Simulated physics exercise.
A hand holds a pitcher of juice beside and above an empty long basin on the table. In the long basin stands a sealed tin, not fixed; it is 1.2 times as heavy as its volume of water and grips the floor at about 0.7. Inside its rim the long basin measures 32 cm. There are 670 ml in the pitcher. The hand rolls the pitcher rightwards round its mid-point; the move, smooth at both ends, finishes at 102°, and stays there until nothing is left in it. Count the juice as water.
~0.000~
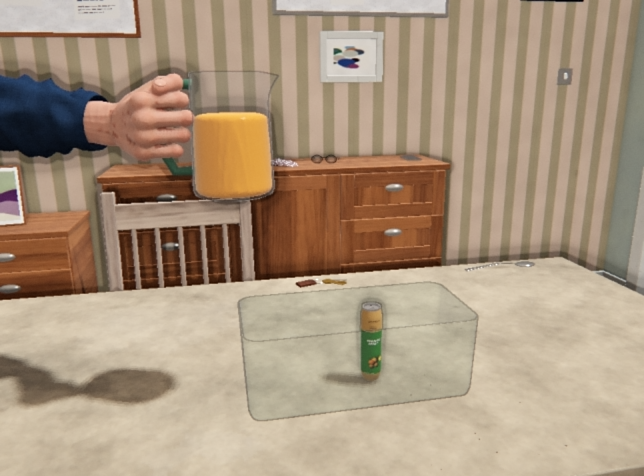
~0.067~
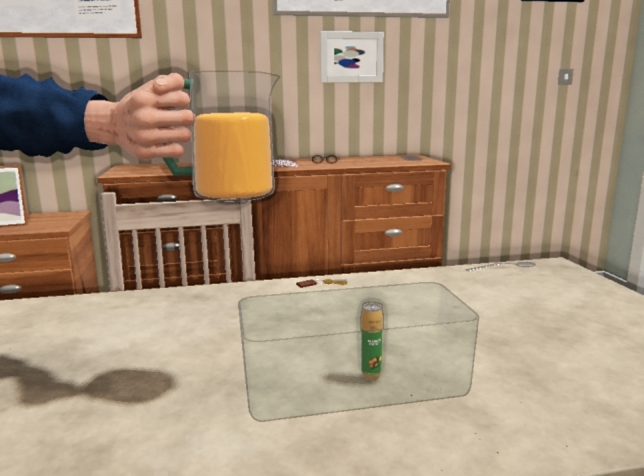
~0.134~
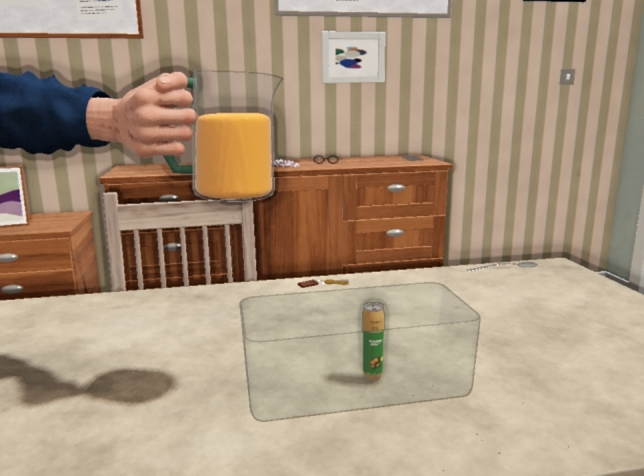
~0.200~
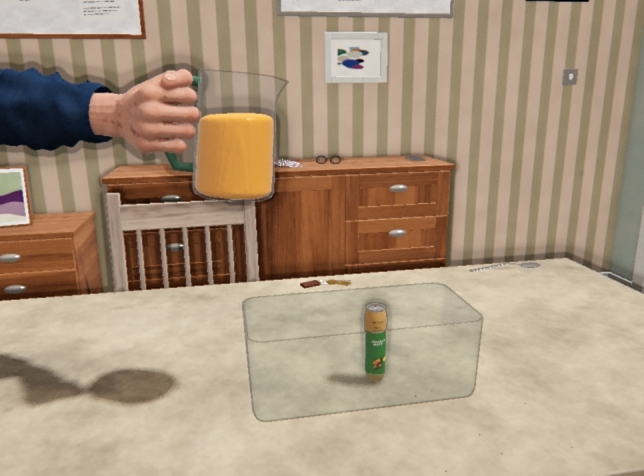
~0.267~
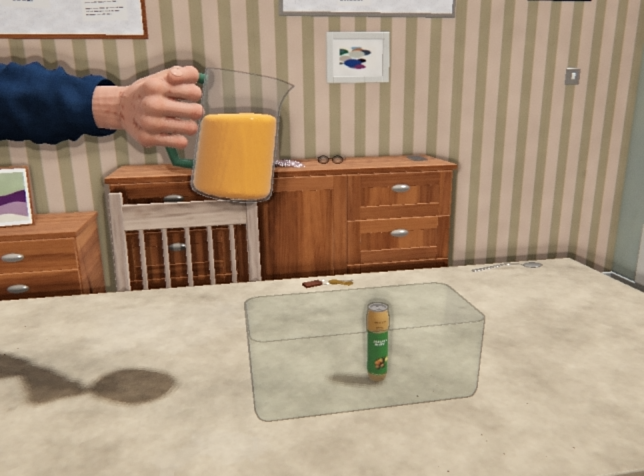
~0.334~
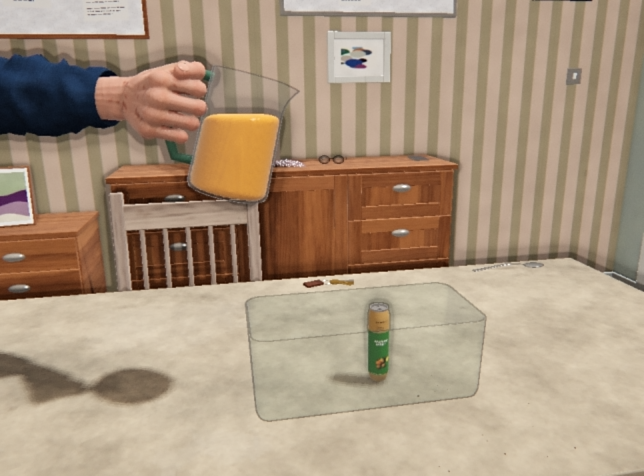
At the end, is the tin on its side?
The tin goes over.
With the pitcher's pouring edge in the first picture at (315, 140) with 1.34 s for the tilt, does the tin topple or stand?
Then it remains upright.
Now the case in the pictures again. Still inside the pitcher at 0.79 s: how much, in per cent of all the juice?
Near 98 in a hundred.
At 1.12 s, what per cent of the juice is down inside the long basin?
About 14 per cent.
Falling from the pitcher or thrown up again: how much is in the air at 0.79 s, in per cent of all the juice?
About 3 per cent.
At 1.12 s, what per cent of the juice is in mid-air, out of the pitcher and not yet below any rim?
Near 30 in a hundred.
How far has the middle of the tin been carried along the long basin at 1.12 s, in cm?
About 0 cm.
Then, 0.79 s in, the tilt is 65° and 97 per cent is still to pour; the tin stands where it began.
Then, 1.12 s in, the tilt is 95° and 56 per cent is still to pour; the tin stands where it began.
Then, 1.46 s in, the tilt is 102° and 12 per cent is still to pour; the tin leans 8°.
Then, 1.84 s in, the tilt is 102° and 1 per cent is still to pour; the tin lies on its side.
Finally, the tin lies on its side.
